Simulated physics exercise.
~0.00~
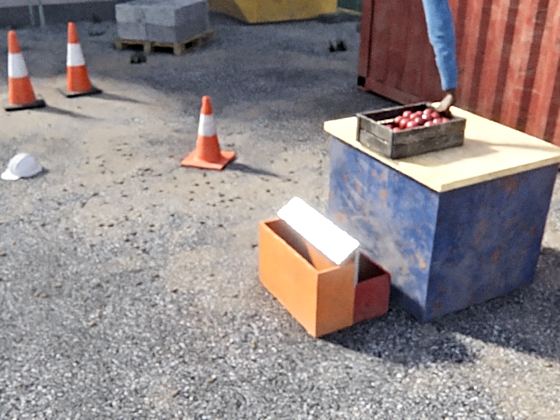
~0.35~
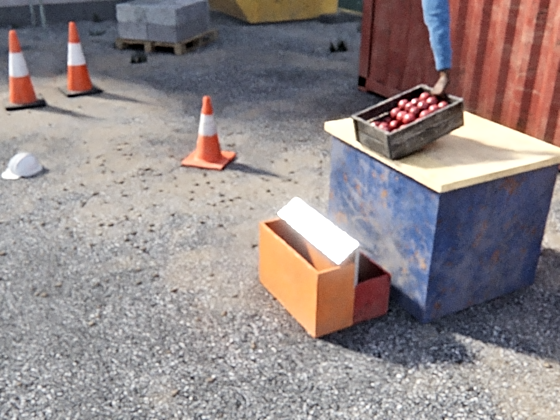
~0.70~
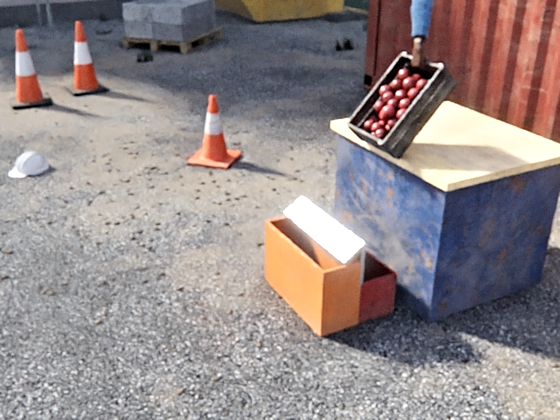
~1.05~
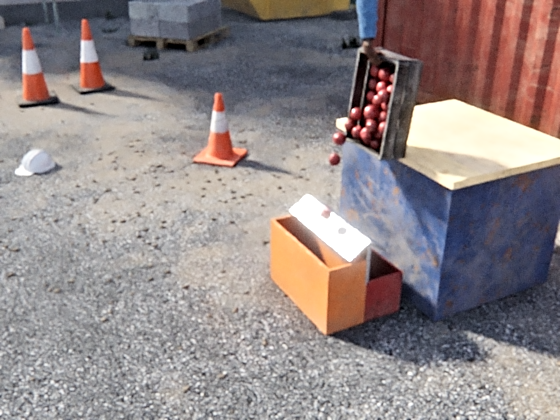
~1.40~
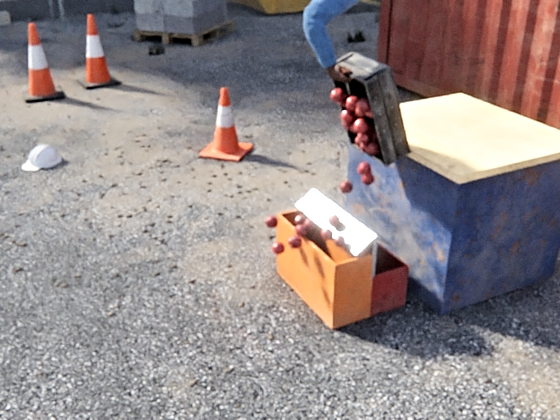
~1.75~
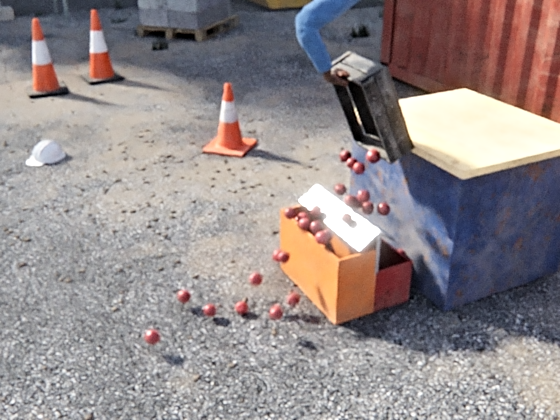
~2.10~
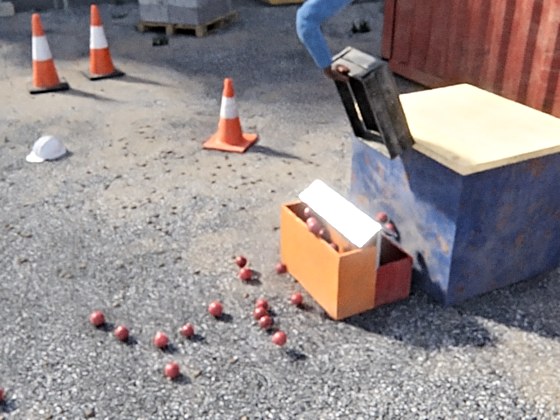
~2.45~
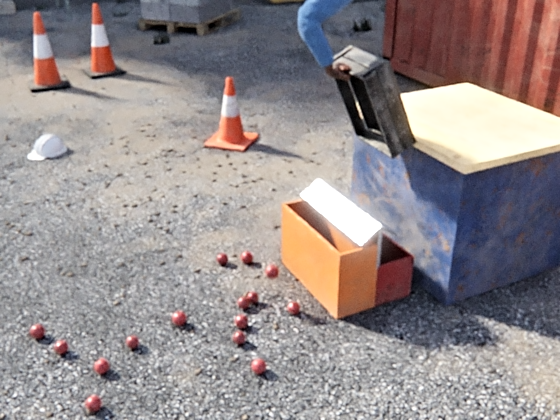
Blue-sleeved arm tipping a black crate of red apples off a bench, spilling them over an orange trough and across gravel.
